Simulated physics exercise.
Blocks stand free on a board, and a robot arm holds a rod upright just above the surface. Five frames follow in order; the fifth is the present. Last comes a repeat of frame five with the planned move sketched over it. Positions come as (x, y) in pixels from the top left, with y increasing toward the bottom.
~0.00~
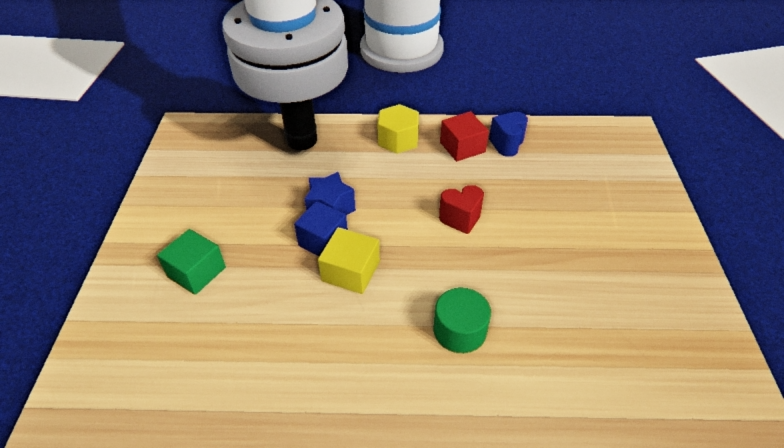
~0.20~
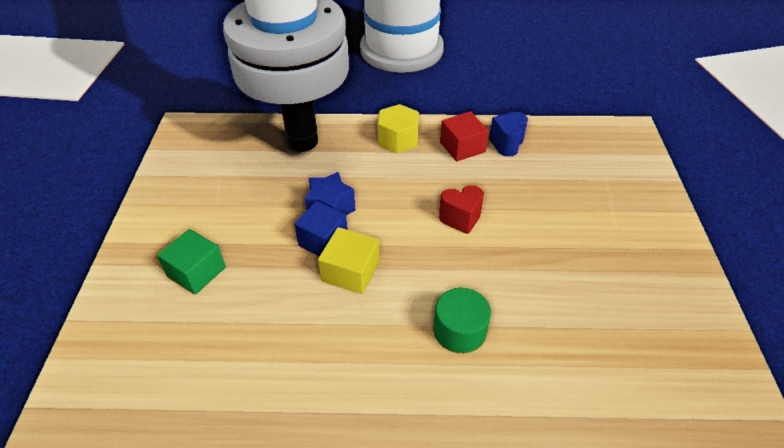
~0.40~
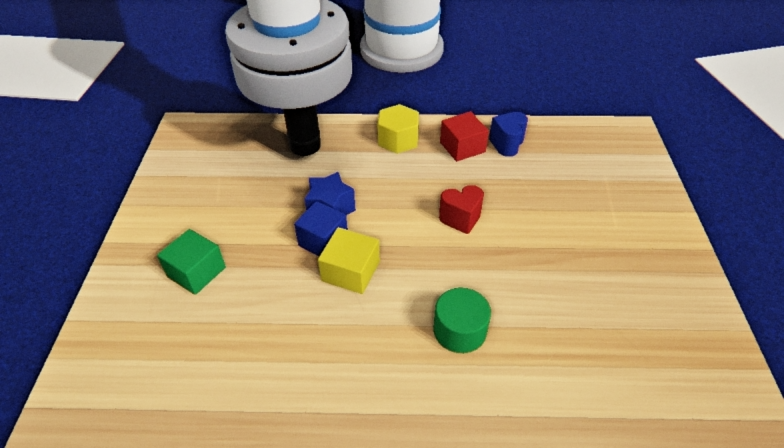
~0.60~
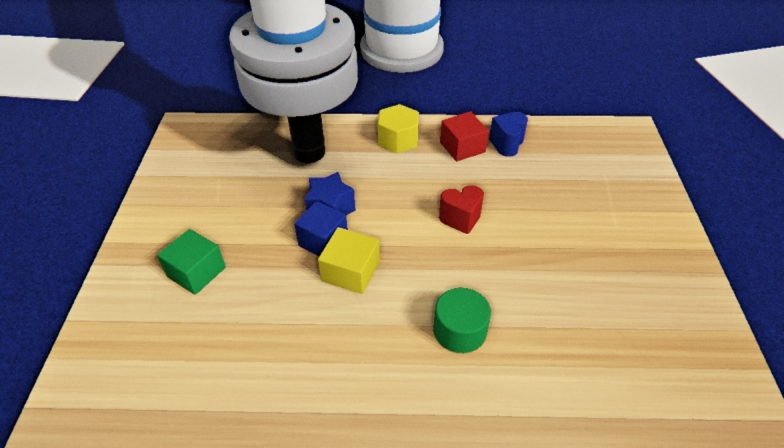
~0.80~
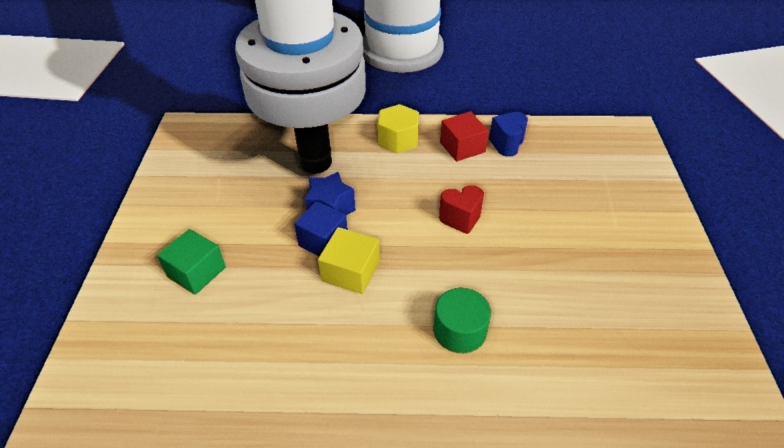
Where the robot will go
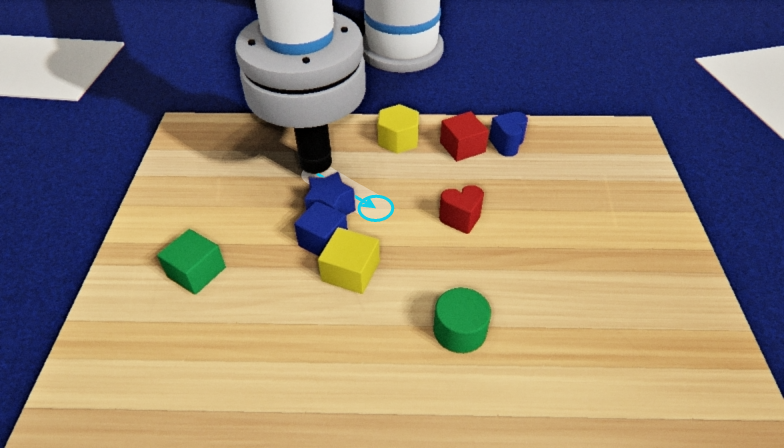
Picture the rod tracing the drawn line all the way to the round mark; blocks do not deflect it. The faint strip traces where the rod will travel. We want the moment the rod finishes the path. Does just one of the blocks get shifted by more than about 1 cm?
Short answer: No.
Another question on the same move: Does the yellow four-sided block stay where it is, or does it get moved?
It is left in place.
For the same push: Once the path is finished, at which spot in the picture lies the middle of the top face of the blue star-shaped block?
Expect it around (345, 202).
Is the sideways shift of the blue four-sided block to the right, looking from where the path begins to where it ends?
Final answer: Yes.
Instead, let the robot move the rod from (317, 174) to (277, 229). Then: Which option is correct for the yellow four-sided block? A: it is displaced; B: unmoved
Choice A: It is displaced.
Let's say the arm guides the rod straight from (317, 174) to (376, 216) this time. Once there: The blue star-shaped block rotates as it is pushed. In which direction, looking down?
Looking down on the board, it turns clockwise.
Path on the board, from (317, 174) directly to (376, 208).
On the path given first. Halfway along, rod (345, 181); blue four-sided block (317, 223); blue star-shaped block (335, 193), turned 25° clockwise.
At the end, rod (376, 198); blue four-sided block (312, 228); blue star-shaped block (345, 202), turned 60° clockwise; yellow four-sided block in place.
